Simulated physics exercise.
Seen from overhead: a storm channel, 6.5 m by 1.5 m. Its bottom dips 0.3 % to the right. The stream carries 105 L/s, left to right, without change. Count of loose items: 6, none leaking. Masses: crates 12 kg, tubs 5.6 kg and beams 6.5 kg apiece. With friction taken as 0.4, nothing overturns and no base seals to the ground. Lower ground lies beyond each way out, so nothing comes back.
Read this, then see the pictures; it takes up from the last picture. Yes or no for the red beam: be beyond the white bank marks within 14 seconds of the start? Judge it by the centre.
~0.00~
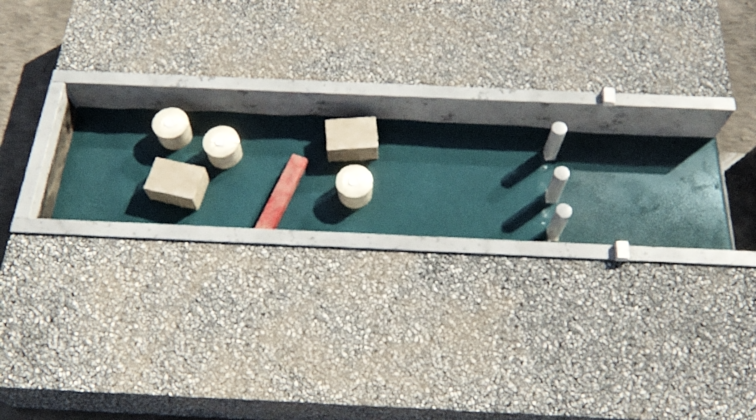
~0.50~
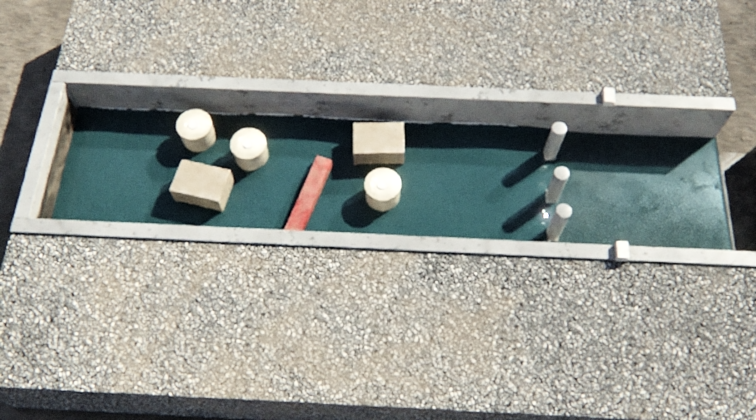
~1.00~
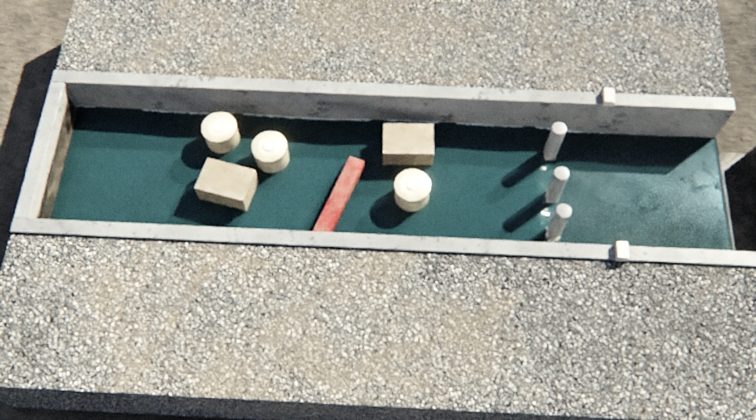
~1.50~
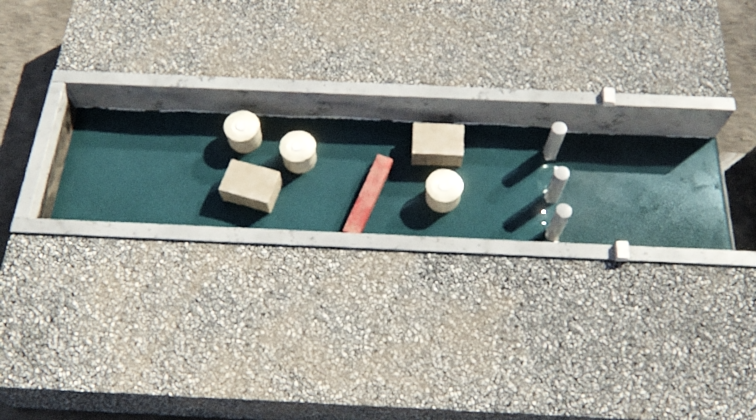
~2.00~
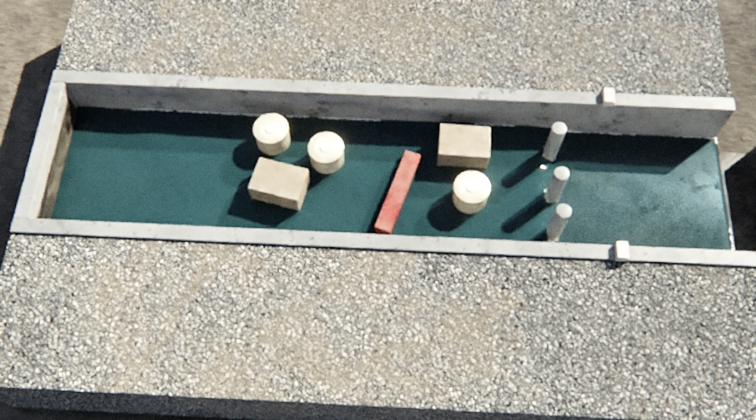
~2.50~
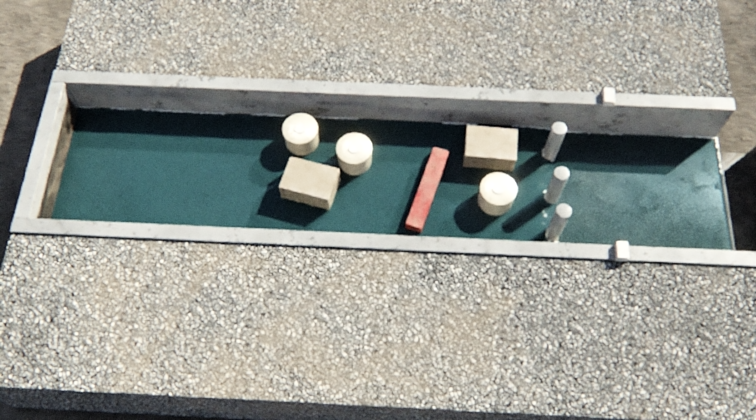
Result for the red beam: It does not get across.
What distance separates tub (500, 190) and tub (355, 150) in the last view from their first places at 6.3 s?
Answer, in order asked: 200 cm, 250 cm.
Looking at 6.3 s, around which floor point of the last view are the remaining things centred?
I'd put it close to (496, 190) in the last view.
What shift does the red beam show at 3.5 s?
It is about 200 cm out of place by then.
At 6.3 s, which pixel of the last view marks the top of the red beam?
Its top ends up at around (501, 189).
After 3.5 s the red beam is near (483, 178), 2.0 m from its start, afloat; 0 of 6 are over the mark; 6 afloat.
After 6.3 s the red beam is near (501, 189), 2.1 m from its start, afloat; 0 of 6 are over the mark; 6 afloat.
After 10.0 s the red beam is near (504, 189), 2.2 m from its start, afloat; 0 of 6 are over the mark; 6 afloat.
After 14.0 s the red beam is near (505, 189), 2.2 m from its start, afloat; 0 of 6 are over the mark; 6 afloat.
